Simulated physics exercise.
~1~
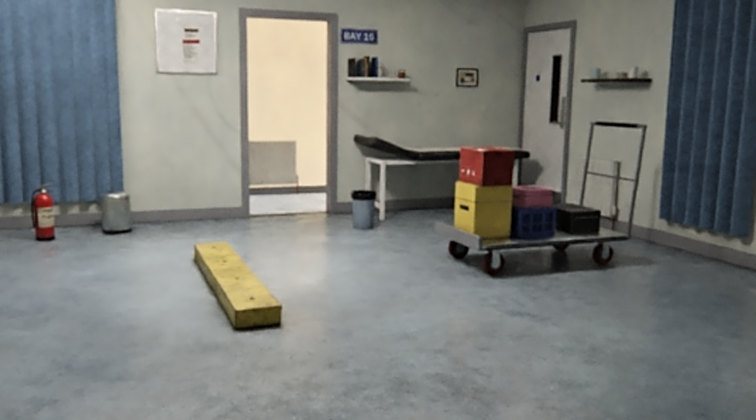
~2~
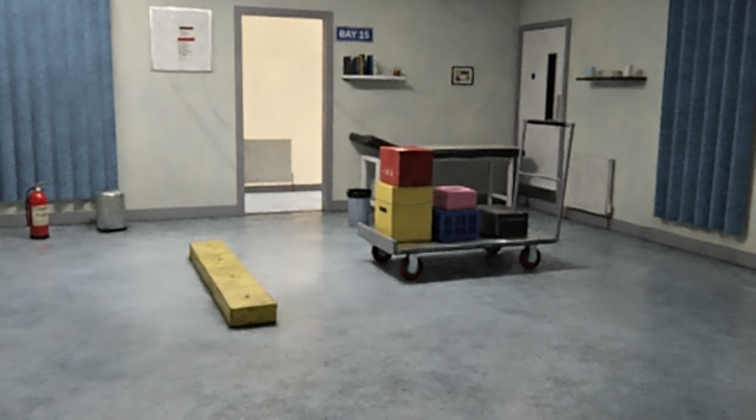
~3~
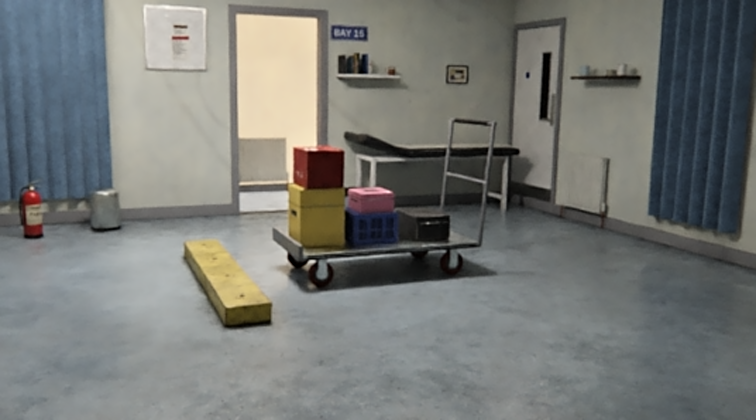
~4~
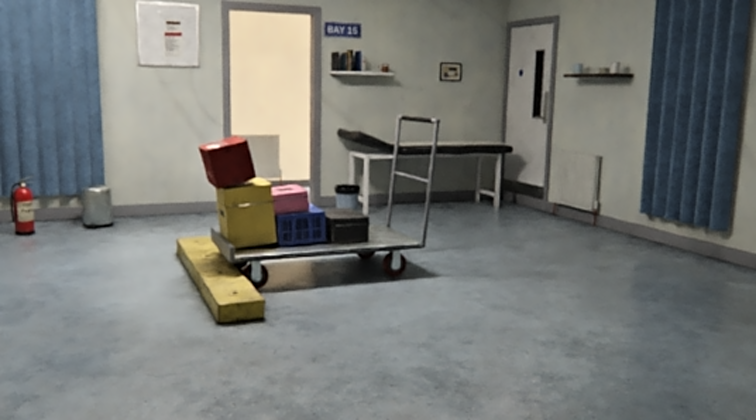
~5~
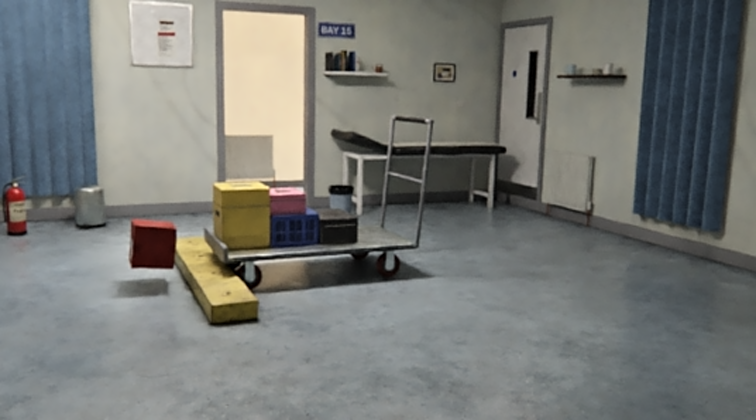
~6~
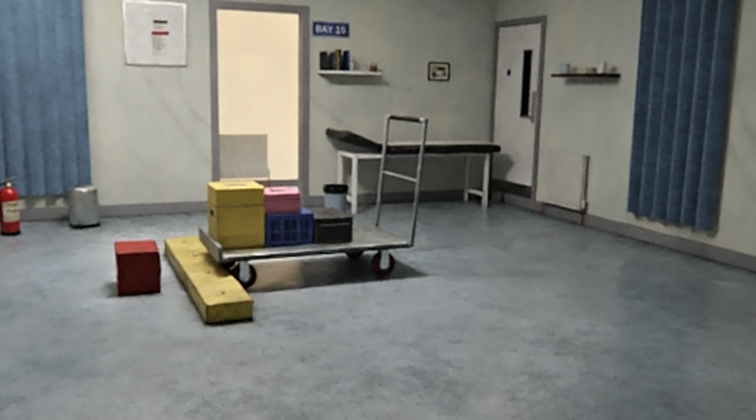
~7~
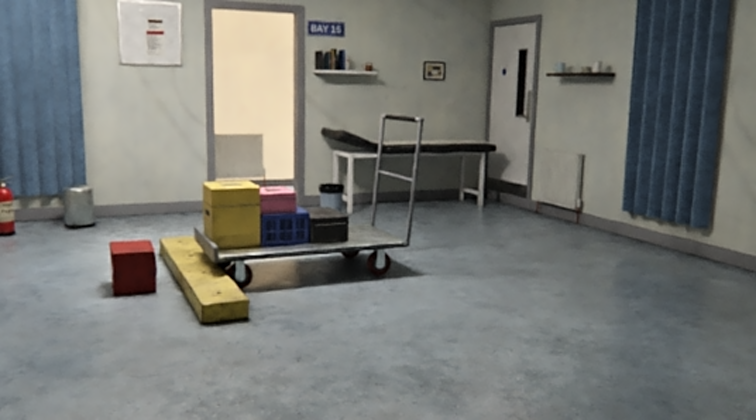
A flat metal trolley rolls left across the blue-grey floor of a clinic-like room, seen from the front at a slight distance, toward a yellow beam lying on the floor. It carries a red box stacked on yellow ones at its left end, with a pink box, a blue crate and a black box toward the upright handle. The trolley stops abruptly against the beam, and the red box tips forward off the stack. It tumbles over the deck's left edge and lands beyond the beam. The red box rests on the floor, while the other load stays aboard the level, motionless trolley.
